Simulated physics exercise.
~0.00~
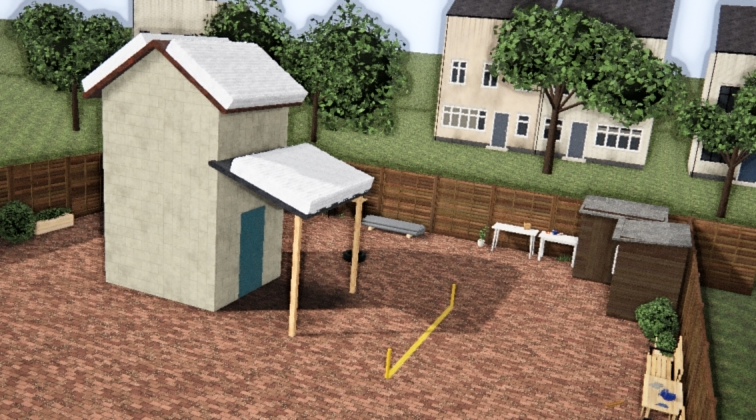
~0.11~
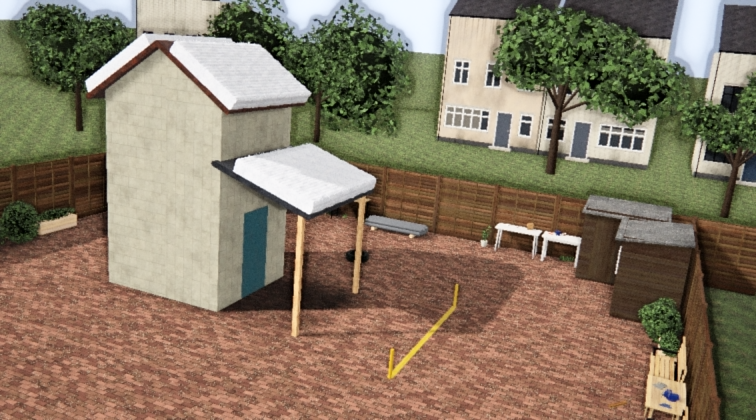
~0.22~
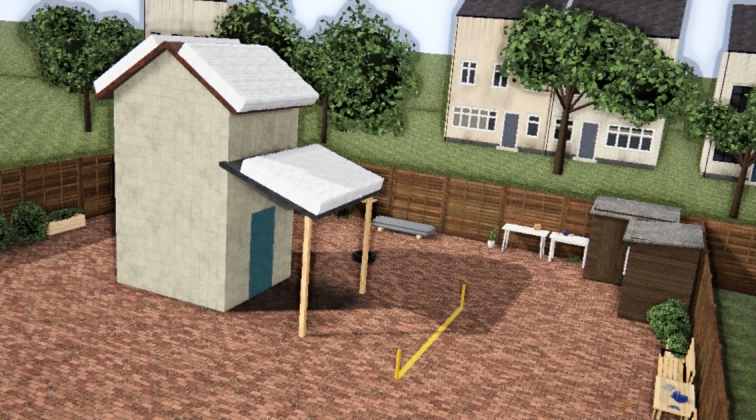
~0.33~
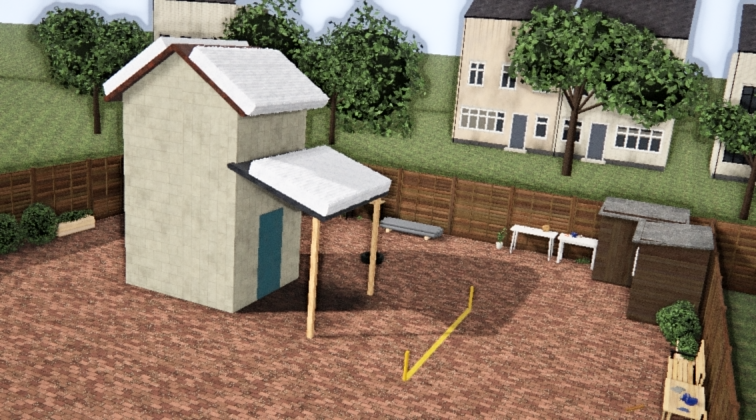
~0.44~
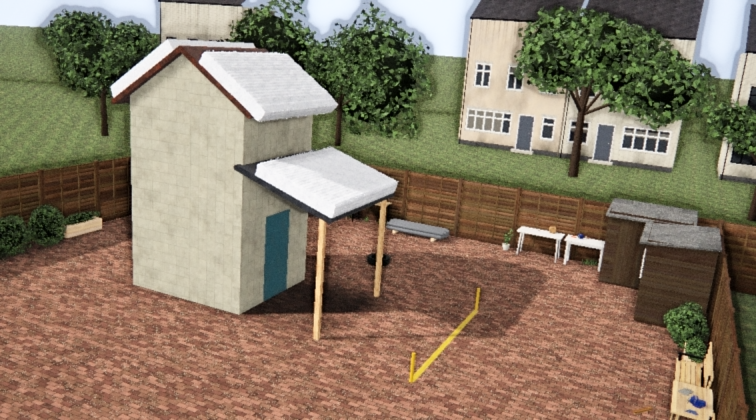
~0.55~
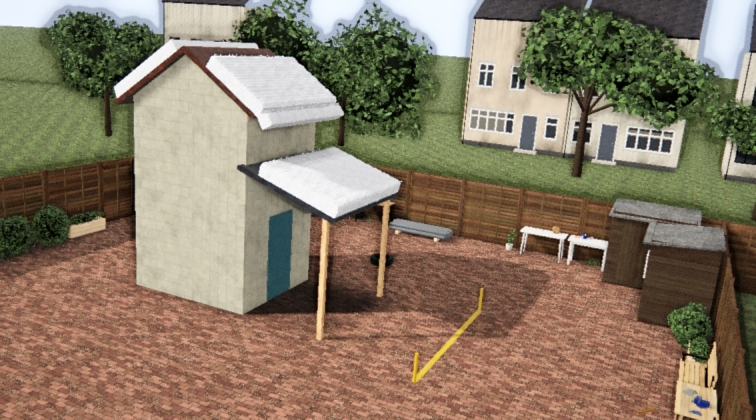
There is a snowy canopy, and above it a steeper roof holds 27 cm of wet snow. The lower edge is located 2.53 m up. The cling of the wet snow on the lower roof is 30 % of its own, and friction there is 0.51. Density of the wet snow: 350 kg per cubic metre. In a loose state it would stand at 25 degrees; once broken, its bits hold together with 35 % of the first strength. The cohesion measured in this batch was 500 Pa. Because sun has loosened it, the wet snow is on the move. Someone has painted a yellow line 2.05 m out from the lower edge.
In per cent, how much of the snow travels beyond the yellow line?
Something like 4 %.
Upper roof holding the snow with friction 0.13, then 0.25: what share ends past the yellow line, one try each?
Try 1: 16 %; try 2: 8 %.
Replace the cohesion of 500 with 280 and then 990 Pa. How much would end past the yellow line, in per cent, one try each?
Respectively 12 % and 0 %.
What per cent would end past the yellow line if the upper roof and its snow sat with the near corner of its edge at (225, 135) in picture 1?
0 per cent or so.
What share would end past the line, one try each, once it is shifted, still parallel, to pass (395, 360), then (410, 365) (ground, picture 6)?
Roughly 12 per cent and roughly 6 per cent.
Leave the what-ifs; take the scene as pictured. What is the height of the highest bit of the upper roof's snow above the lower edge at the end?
Height above lower edge: Approx. 0.9 m.
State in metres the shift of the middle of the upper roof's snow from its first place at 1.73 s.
I'd reckon close to 2.6 m.
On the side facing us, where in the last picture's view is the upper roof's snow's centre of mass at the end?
About (351, 288).
After 1.09 s, none is below the lower edge and 0 % is past the line.
After 1.73 s, none is below the lower edge and 0 % is past the line.
After 2.36 s, 35 % is below the lower edge and 0 % is past the line.
After 3.00 s, 46 % is below the lower edge and 4 % is past the line.
After 4.40 s, 48 % is below the lower edge and 4 % is past the line.
